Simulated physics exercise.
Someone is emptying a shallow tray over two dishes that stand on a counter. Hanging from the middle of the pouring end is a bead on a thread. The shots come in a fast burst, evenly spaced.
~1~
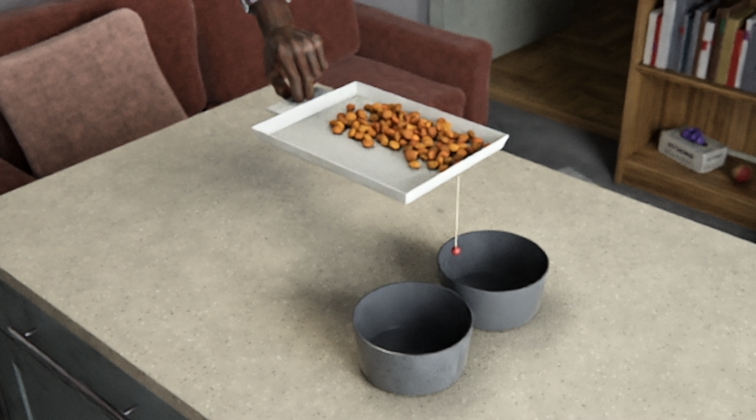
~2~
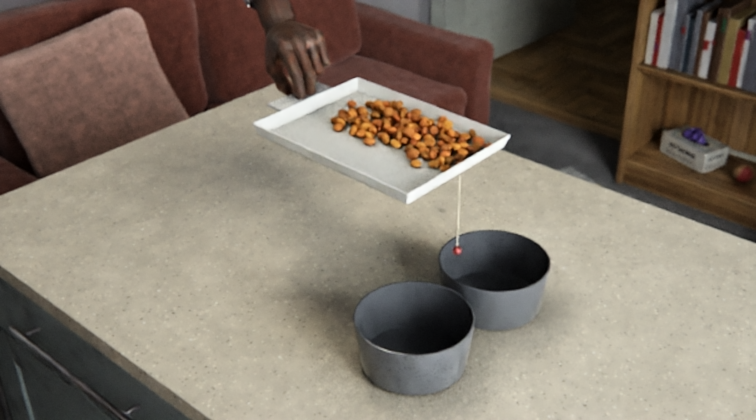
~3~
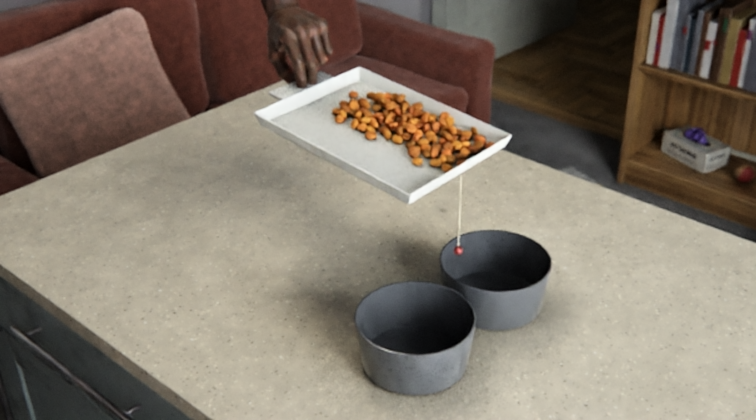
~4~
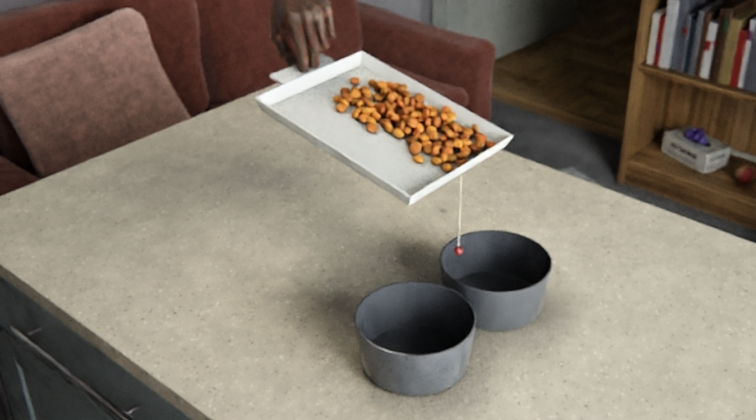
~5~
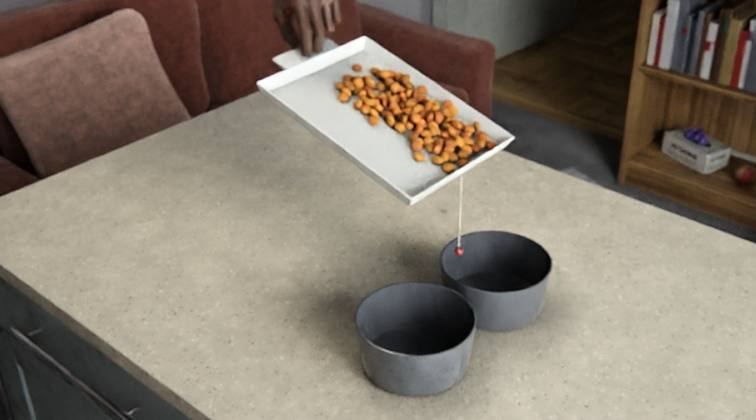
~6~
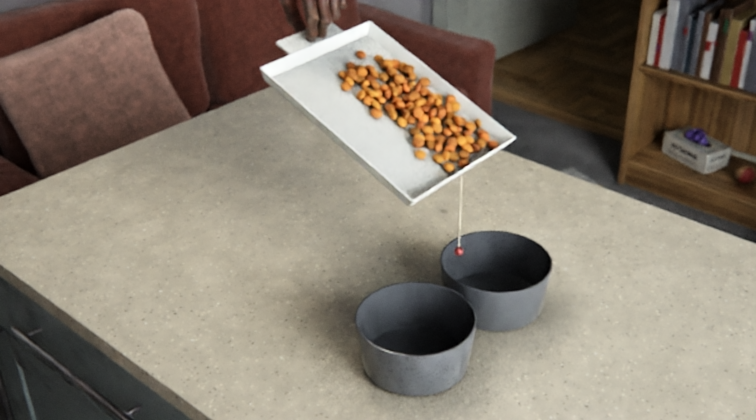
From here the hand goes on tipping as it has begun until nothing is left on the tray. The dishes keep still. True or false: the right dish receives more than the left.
True.
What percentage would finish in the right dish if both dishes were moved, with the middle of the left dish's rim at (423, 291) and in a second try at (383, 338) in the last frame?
In order: 20 percent and 70 percent.
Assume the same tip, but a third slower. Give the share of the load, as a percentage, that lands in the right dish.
Estimate: Around 70%.
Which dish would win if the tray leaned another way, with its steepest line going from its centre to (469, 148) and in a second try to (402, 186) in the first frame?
The rightmost dish; the leftmost dish.
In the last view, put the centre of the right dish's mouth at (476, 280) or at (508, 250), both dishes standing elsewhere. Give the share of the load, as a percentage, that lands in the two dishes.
The first comes to 80 percent and the second to 80 percent.
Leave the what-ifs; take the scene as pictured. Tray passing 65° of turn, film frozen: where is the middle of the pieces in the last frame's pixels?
Around (475, 160).
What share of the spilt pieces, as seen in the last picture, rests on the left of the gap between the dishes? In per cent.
Reading: Around 0 %.
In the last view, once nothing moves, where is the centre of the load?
Close to (496, 312) in the last view.
Just after the last frame, tray tipped steeply; the larger part on the tray; roughly a quarter in the air.
A moment on, tray tipped past a quarter turn; about a tenth on the tray; roughly a quarter in the left dish; roughly half in the right dish; about a tenth outside both; roughly a quarter in the air.
Further on, tray tipped past a quarter turn; roughly a quarter in the left dish; roughly two thirds in the right dish; about a tenth outside both.
When it is over, tray tipped past a quarter turn; roughly a quarter in the left dish; roughly two thirds in the right dish; about a tenth outside both.
